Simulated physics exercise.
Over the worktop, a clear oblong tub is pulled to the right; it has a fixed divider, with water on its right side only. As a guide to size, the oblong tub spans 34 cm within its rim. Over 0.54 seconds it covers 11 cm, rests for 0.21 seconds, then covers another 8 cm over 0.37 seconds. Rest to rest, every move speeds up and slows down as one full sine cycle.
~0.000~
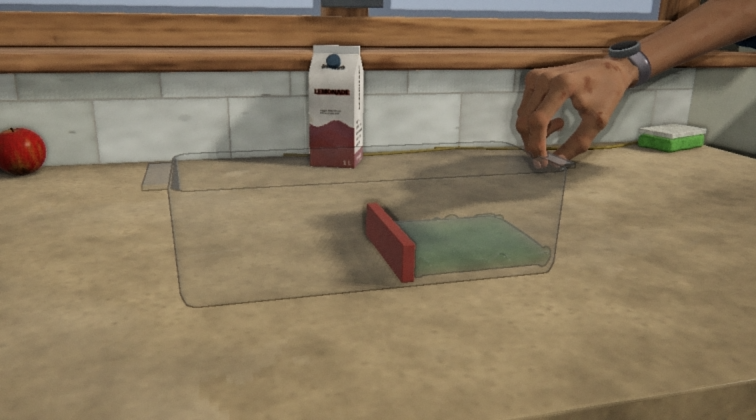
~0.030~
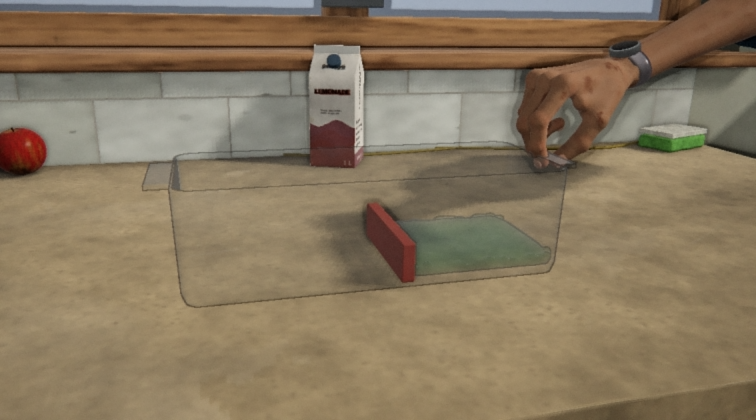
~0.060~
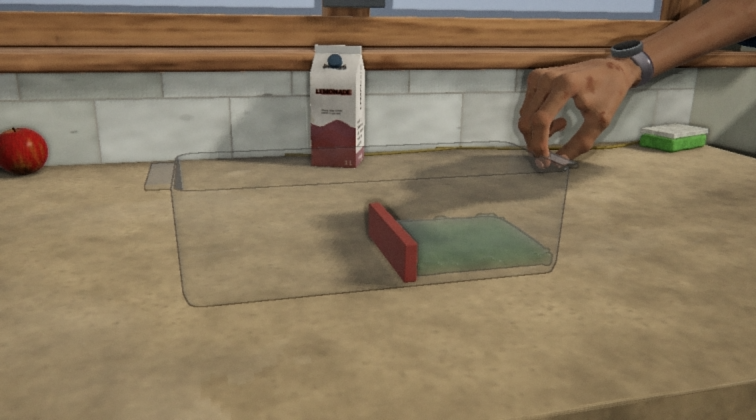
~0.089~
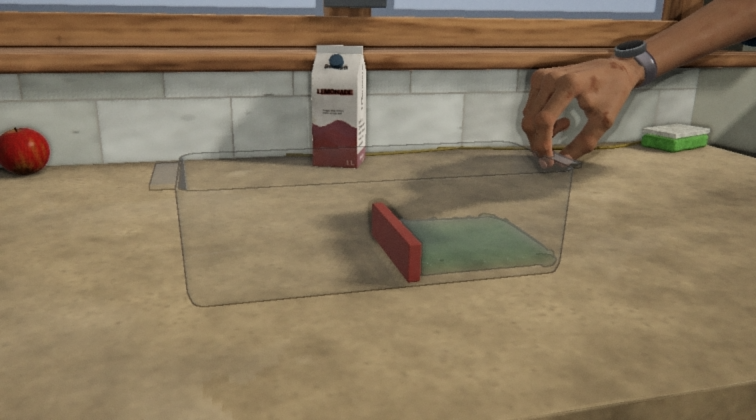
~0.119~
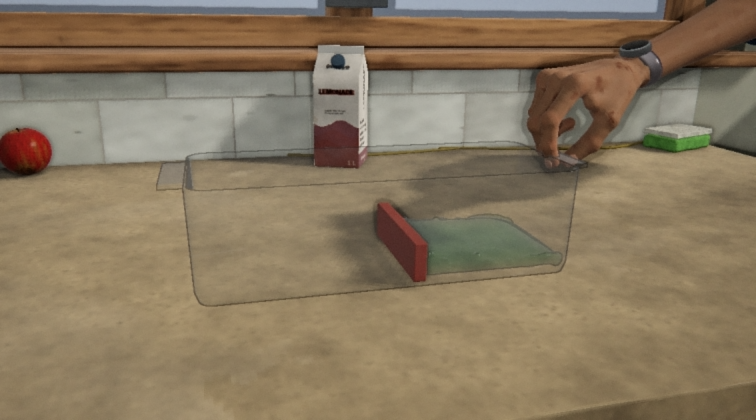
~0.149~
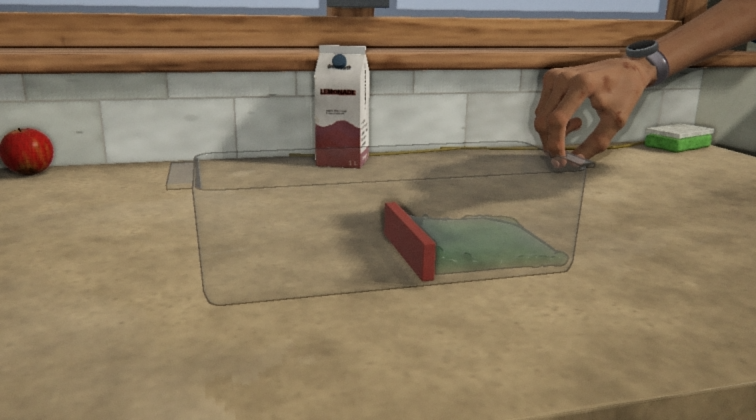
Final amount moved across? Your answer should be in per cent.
Close to 21 percent.
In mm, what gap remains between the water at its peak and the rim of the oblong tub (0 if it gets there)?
Gap to rim at peak: Around 20 mm.
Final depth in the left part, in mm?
Roughly 2 millimetres.
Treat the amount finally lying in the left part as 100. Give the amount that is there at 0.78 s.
Around 0%.
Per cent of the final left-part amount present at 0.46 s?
Roughly 0 per cent.
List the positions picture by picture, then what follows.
In the first picture, 0.0 cm from the start; oblong tub, level (392, 237) left, (522, 228) right, rim (535, 157); the top of the divider is at (408, 246).
In the second picture, 0.0 cm from the start; oblong tub, level (392, 238) left, (522, 228) right.
In the third picture, 0.1 cm from the start; oblong tub, level (394, 237) left, (524, 229) right.
In the fourth picture, 0.3 cm from the start; oblong tub, level (398, 235) left, (527, 230) right.
In the fifth picture, 0.7 cm from the start; oblong tub, level (403, 232) left, (526, 231) right.
In the sixth picture, 1.4 cm from the start; oblong tub, level (411, 229) left, (526, 233) right.
After 0.46 s it has gone 11 cm; 1 per cent is on the left side and 0 is out of the oblong tub.
After 0.78 s it has gone 11 cm; 1 per cent is on the left side and 1 is out of the oblong tub.
After 1.10 s it has gone 19 cm; 19 per cent is on the left side and 1 is out of the oblong tub.
After 1.41 s it has gone 19 cm; 19 per cent is on the left side and 2 is out of the oblong tub.
In the end 21 per cent is on the left side and 2 is out of the oblong tub.
